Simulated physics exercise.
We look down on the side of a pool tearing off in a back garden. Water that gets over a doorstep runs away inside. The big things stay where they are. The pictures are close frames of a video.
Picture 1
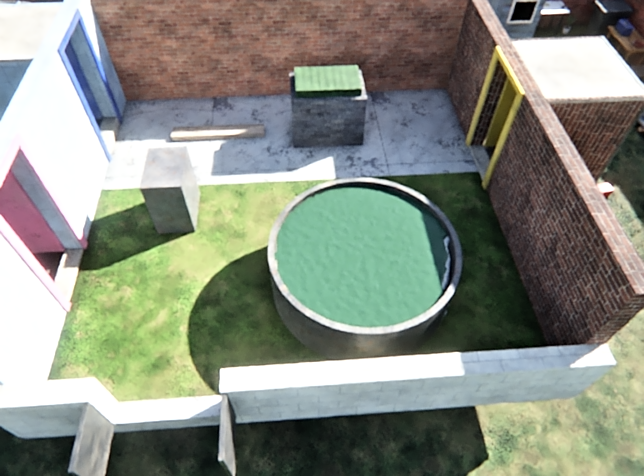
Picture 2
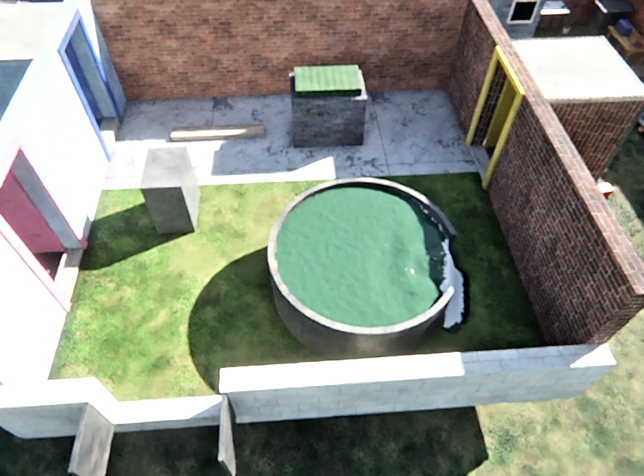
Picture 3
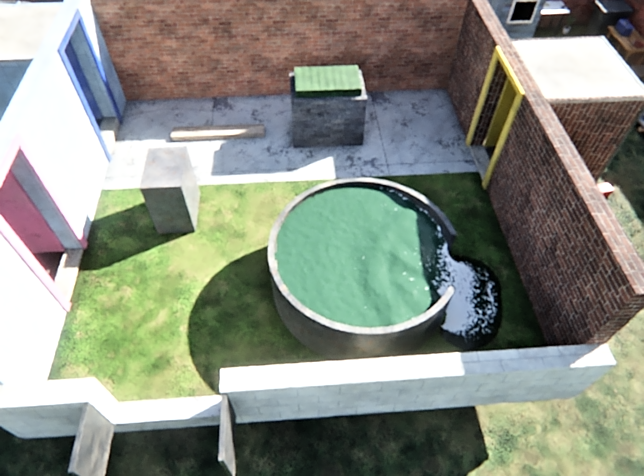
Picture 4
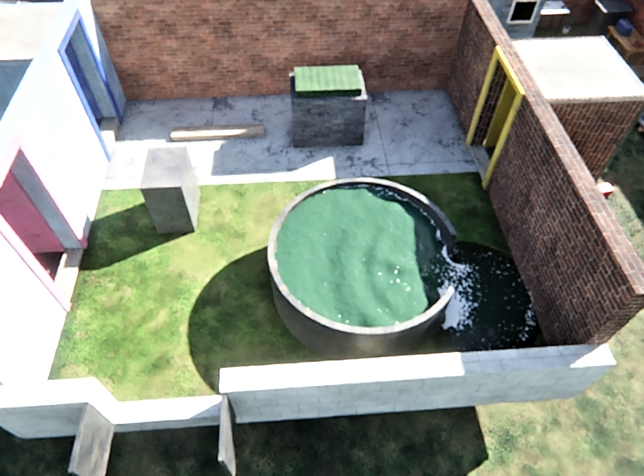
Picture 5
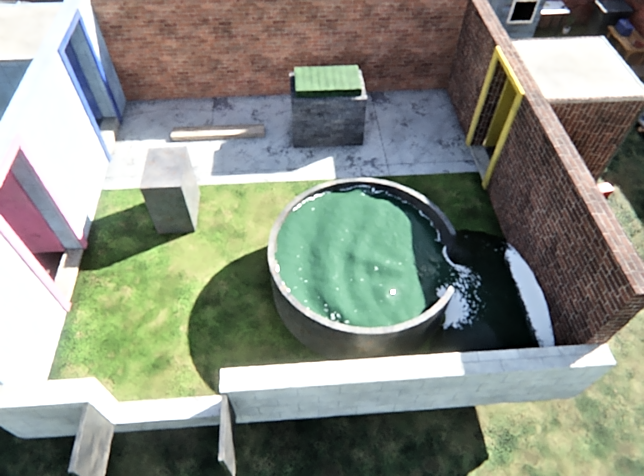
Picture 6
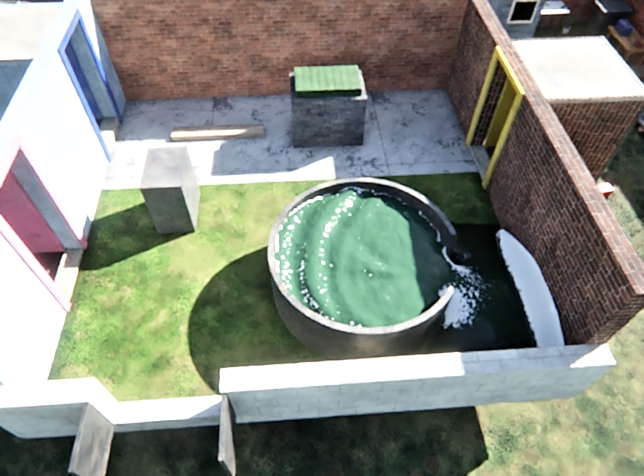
In a walled back garden, a round pool of green water sat still until its right side tore open, and water poured through the gap, spread over the grass and surged against the brick wall.
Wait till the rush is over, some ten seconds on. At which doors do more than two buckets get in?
In the end: The blue door admits no more than that; the pink door admits no more than that; the yellow door lets in a lot.
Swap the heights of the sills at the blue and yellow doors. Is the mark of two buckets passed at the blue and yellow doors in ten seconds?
In short: Blue is over, yellow is under.
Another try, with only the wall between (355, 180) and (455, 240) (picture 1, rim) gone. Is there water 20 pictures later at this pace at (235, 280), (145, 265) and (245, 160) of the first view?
In that order: Dry, not flooded, wet.
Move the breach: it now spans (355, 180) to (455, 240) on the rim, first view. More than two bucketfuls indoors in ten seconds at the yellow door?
My reading: Yellow door lets more in.
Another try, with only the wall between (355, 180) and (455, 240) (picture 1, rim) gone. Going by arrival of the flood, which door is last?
That is the pink door.
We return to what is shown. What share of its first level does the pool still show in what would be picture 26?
Some 48 per cent.
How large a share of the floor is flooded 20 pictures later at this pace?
I make it 50 per cent.
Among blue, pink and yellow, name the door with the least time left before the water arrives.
First comes the yellow door.
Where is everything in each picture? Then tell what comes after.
The first picture shows the round pool at (364, 250) is whole and still.
In the second picture, water pours out at (446, 285) and has run to a hidden place.
In the third picture, the front is at (482, 267), out from the gap at (446, 286).
In the fourth picture, water pours out at (446, 287) and has run to (536, 318).
In the fifth picture, the front is at a hidden place, out from the gap at (446, 286).
In the sixth picture, water pours out at (446, 286) and has run to a hidden place.
A moment on, water covers 10 % of the floor; the blue door not reached, the pink door not reached, the yellow door not reached.
Next, water covers 25 % of the floor; the blue door not reached, the pink door not reached, the yellow door wet at the sill, nothing in.
Then, water covers 50 % of the floor; the blue door not reached, the pink door not reached, the yellow door under two buckets in.
Later, water covers 85 % of the floor; the blue door not reached, the pink door wet at the sill, nothing in, the yellow door under two buckets in.
In the end, water covers 100 % of the floor; the blue door wet at the sill, nothing in, the pink door wet at the sill, nothing in, the yellow door over two buckets in.
